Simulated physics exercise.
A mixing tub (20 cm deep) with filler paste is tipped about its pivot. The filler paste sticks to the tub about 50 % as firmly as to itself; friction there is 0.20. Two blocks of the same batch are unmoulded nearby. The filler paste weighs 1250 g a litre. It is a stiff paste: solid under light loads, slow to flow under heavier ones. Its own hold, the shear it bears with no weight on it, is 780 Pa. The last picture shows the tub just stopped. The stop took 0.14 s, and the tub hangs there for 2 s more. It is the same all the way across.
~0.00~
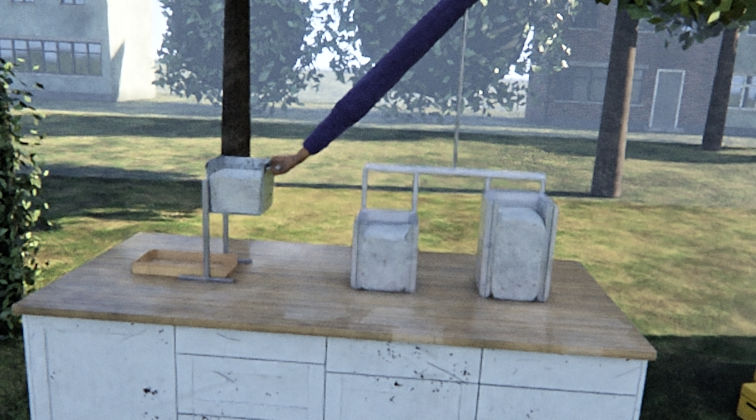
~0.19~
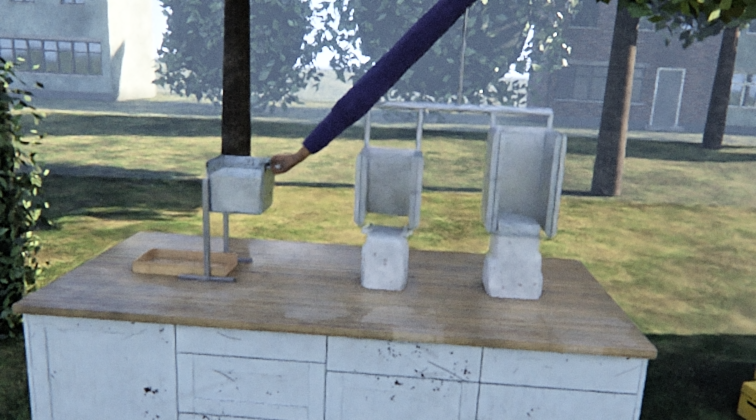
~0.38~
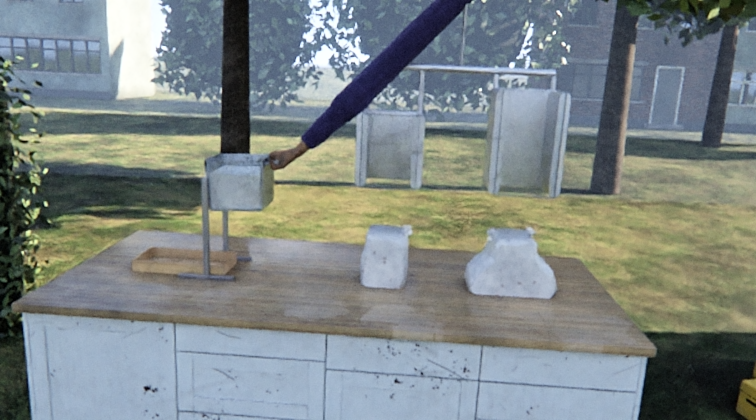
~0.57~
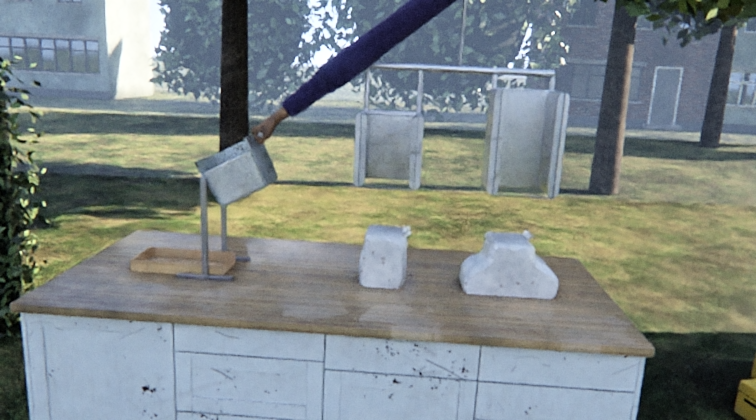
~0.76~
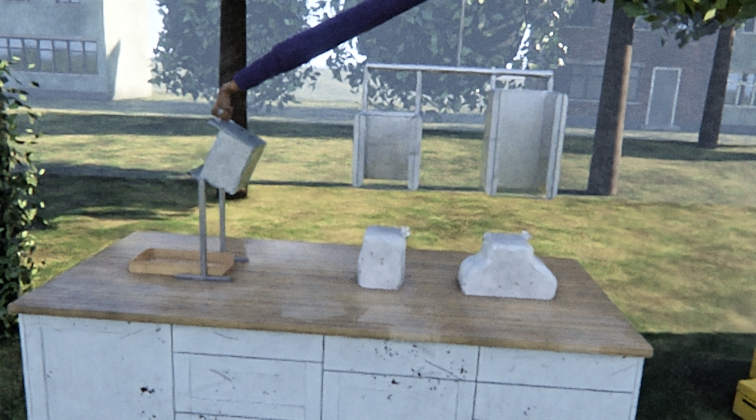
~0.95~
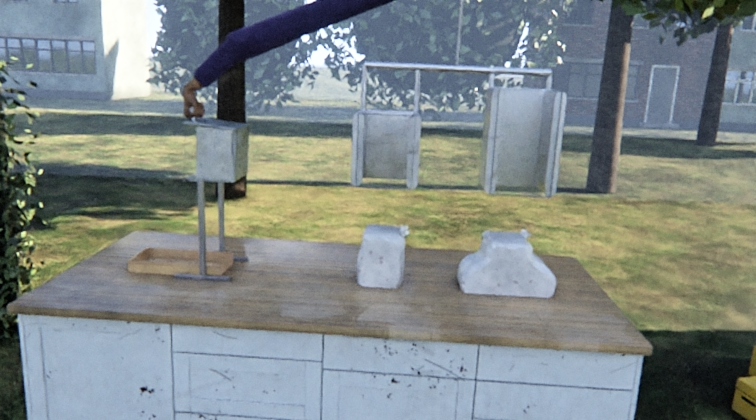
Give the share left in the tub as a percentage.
It comes to some 100 %.
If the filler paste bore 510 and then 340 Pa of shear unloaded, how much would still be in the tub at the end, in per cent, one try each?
In turn about 60 %, 45 %.
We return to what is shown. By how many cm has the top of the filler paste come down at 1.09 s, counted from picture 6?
Roughly 1 cm.
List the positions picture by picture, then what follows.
Handle-side rim at (262, 166), tilt 0 degrees; top of the filler paste at (210, 176); blocks stand 24 cm, 36 cm (left to right), in the first frame.
Handle-side rim at (262, 165), tilt 0 degrees; top of the filler paste at (211, 175); blocks stand 24 cm, 33 cm (left to right), in the second frame.
Handle-side rim at (260, 161), tilt 3 degrees; top of the filler paste at (256, 174); blocks stand 23 cm, 25 cm (left to right), in the third frame.
Handle-side rim at (244, 139), tilt 28 degrees; top of the filler paste at (250, 153); blocks stand 23 cm, 23 cm (left to right), in the fourth frame.
Handle-side rim at (209, 123), tilt 65 degrees; top of the filler paste at (222, 132); blocks stand 23 cm, 23 cm (left to right), in the fifth frame.
Handle-side rim at (184, 124), tilt 88 degrees; top of the filler paste at (197, 127); blocks stand 23 cm, 23 cm (left to right), in the sixth frame.
After 1.09 s, the tub is at 88 degrees and holds 100 %.
After 1.26 s, the tub is at 88 degrees and holds 100 %.
After 1.43 s, the tub is at 88 degrees and holds 100 %.
After 1.60 s, the tub is at 88 degrees and holds 100 %.
After 2.95 s, at the end, the tub is at 88 degrees and holds 100 %.
